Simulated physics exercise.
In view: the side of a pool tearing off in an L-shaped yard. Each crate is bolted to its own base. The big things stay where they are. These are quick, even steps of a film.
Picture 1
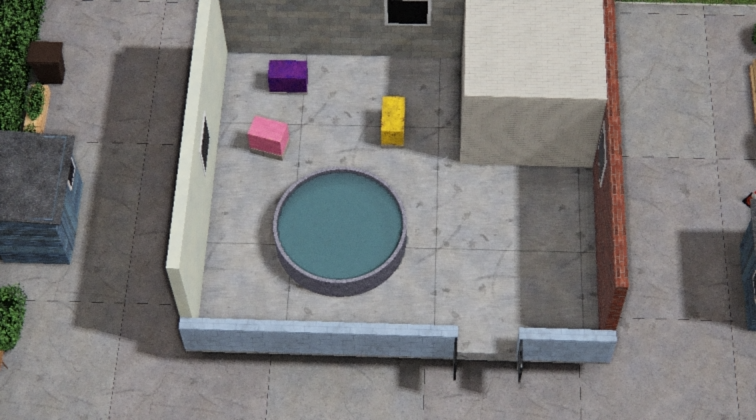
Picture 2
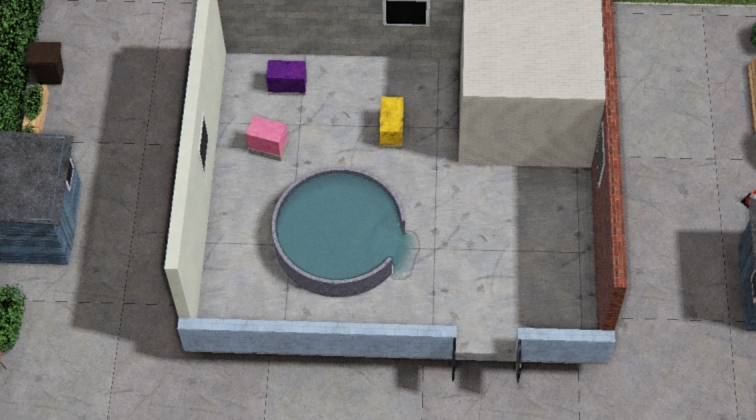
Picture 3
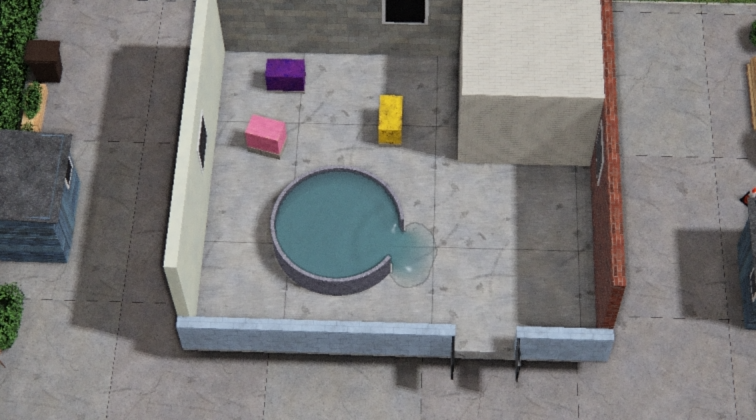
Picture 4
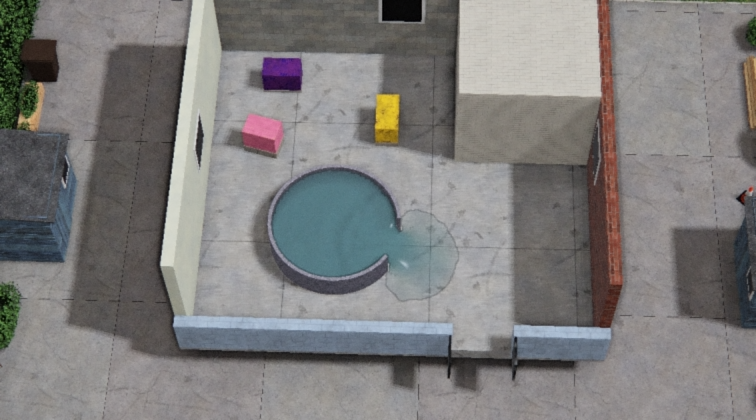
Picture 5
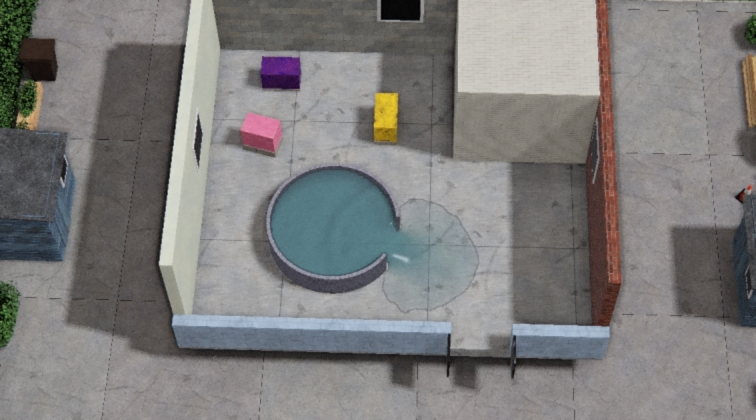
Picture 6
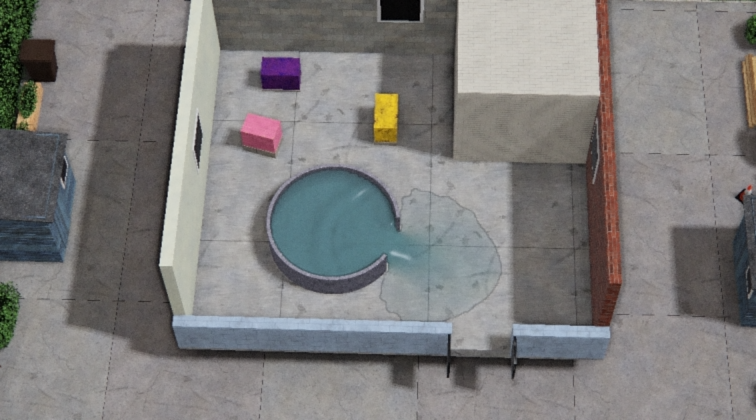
In a walled yard, a round pool stood full and still until its right side tore open, and water poured through the gap and spread across the paving in a widening puddle.
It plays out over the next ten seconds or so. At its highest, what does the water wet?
In the end: The pink crate stays dry; the yellow crate stays dry; the purple crate stays dry.
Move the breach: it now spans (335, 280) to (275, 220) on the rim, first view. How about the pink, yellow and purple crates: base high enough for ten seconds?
My reading: Pink is topped; yellow is safe; purple ends up wet.
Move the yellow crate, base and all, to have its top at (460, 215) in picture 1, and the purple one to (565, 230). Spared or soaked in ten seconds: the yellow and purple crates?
My reading: The yellow crate is soaked; the purple crate takes water.
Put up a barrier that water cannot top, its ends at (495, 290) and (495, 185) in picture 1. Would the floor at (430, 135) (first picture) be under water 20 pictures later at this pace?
Verdict: Awash.
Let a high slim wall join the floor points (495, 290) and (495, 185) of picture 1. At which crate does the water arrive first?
I say the yellow-painted one.
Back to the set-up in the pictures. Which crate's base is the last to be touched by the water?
It is the purple crate.
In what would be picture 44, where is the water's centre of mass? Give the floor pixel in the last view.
I would point to (427, 242).
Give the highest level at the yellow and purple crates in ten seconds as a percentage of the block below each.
In turn 40 and 70 per cent.
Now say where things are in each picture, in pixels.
The first frame shows the pool at (340, 225) is whole and still.
In the second frame, the front is at (408, 233), out from the gap at (399, 250).
In the third frame, water pours out at (398, 249) and has run to (420, 280).
In the fourth frame, the front is at (455, 257), out from the gap at (395, 248).
In the fifth frame, the front is at (474, 264), out from the gap at (394, 247).
In the sixth frame, water pours out at (394, 247) and has run to (494, 278).
A moment on, water covers 25 % of the floor; the pink crate not reached, the yellow crate not reached, the purple crate not reached.
Next, water covers 35 % of the floor; the pink crate not reached, the yellow crate not reached, the purple crate not reached.
Then, water covers 35 % of the floor; the pink crate not reached, the yellow crate not reached, the purple crate not reached.
Later, water covers 40 % of the floor; the pink crate not reached, the yellow crate water round its plinth, the purple crate not reached.
In the end, water covers 60 % of the floor; the pink crate stayed above the water, the yellow crate stayed above the water, the purple crate stayed above the water.
